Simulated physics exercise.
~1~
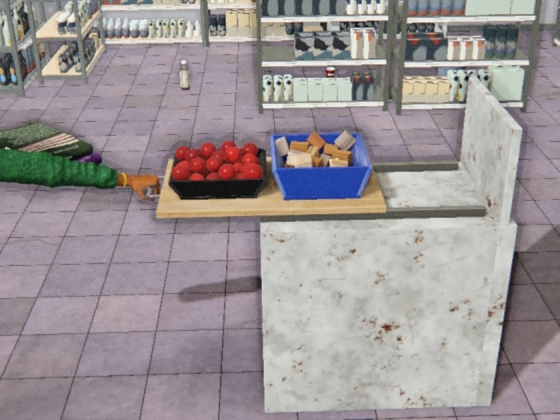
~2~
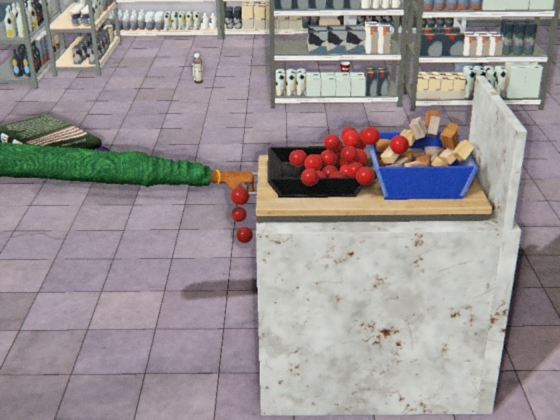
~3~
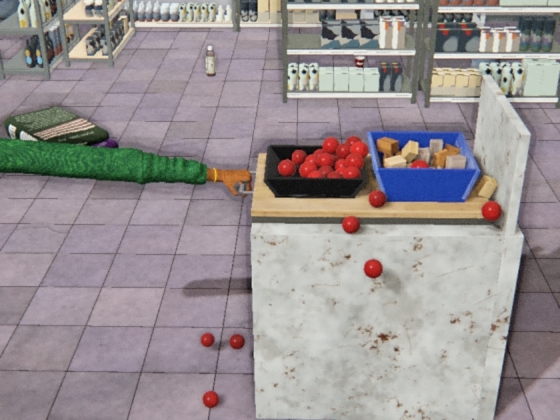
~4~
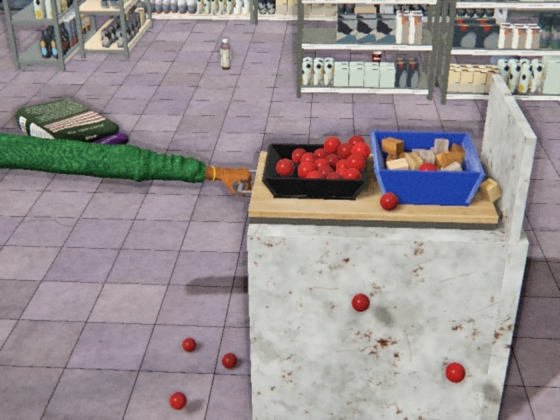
In a shop aisle, a green arm with an orange gripper shoves a laden shelf right, spilling red apples onto the floor.
